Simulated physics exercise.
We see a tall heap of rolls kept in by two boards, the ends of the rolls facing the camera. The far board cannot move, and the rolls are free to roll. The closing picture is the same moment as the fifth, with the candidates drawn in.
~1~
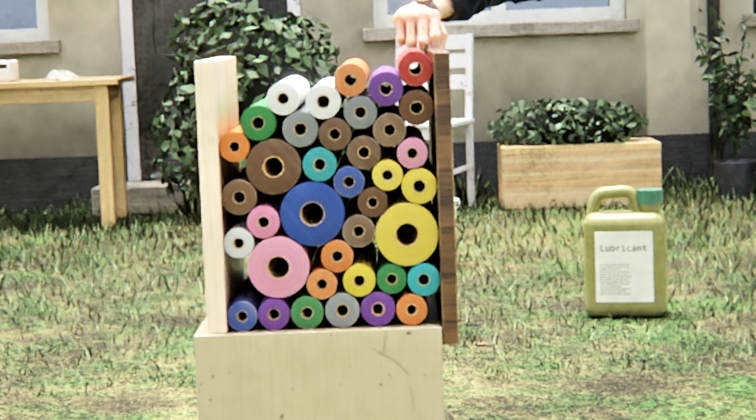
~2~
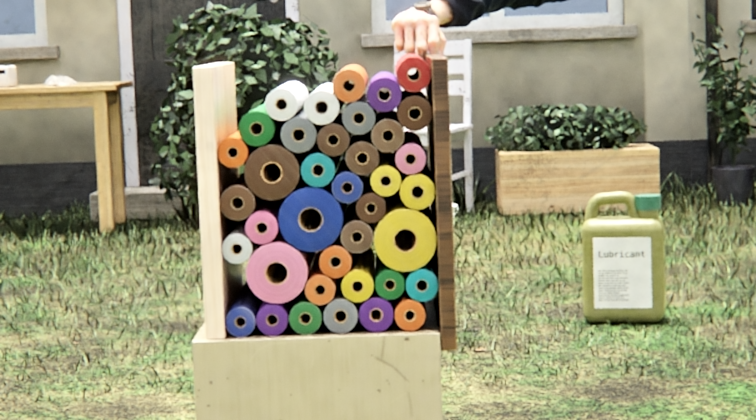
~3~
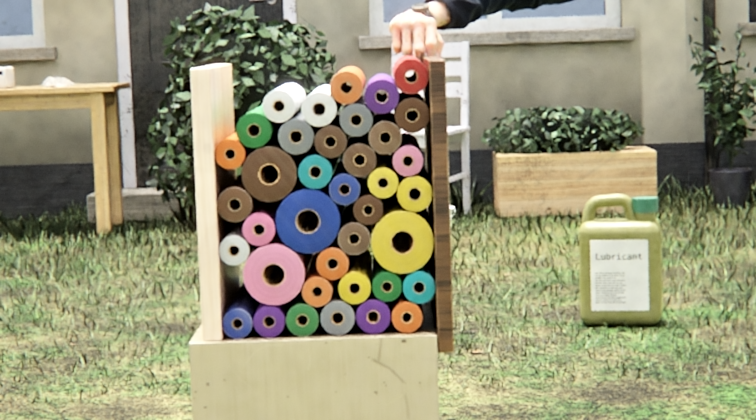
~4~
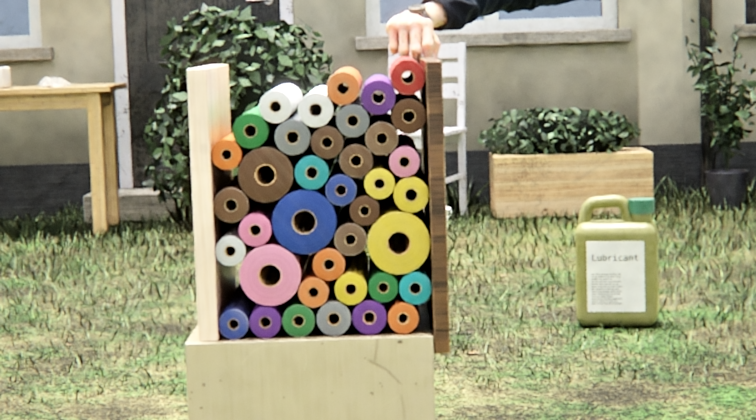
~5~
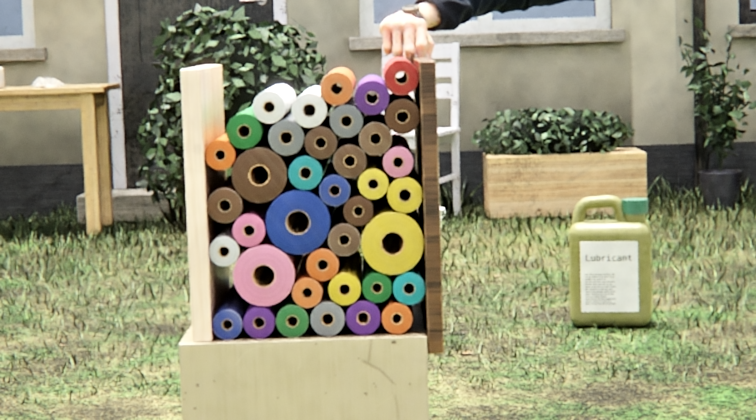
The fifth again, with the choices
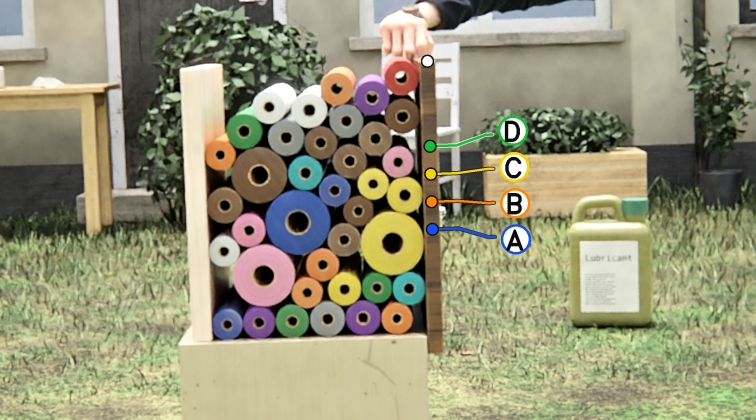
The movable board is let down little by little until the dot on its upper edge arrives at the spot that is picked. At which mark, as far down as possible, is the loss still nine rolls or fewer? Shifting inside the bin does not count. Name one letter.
No lower than B.
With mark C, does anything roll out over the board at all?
At C: Yes.
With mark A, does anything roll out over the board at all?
Yes, at A.
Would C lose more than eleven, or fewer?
At C, fewer than eleven.
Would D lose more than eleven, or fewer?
Fewer than eleven.
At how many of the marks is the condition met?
The number is three.
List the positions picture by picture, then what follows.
A grey roll (360, 113); an orange roll (350, 80); side board (442, 185), in the first picture.
Side board (440, 191); a blue roll (241, 322), in the second picture.
An orange roll (407, 317); an orange roll (317, 292), in the third picture.
A yellow roll (411, 195); a blue roll (341, 190), in the fourth picture.
A brown roll (260, 175); a grey roll (346, 121); an orange roll (337, 89), in the fifth picture.
On the marked copy, A at (433, 229); B at (432, 202); C at (431, 174); D at (430, 146); the white dot at (428, 61).
With B. Early on, top of the board (421, 126).
Further on, top of the board (423, 199).
At the end, top of the board (423, 202), seven out over the board.
As for the rest, A more than nine out over the board; C three out over the board; D one out over the board.
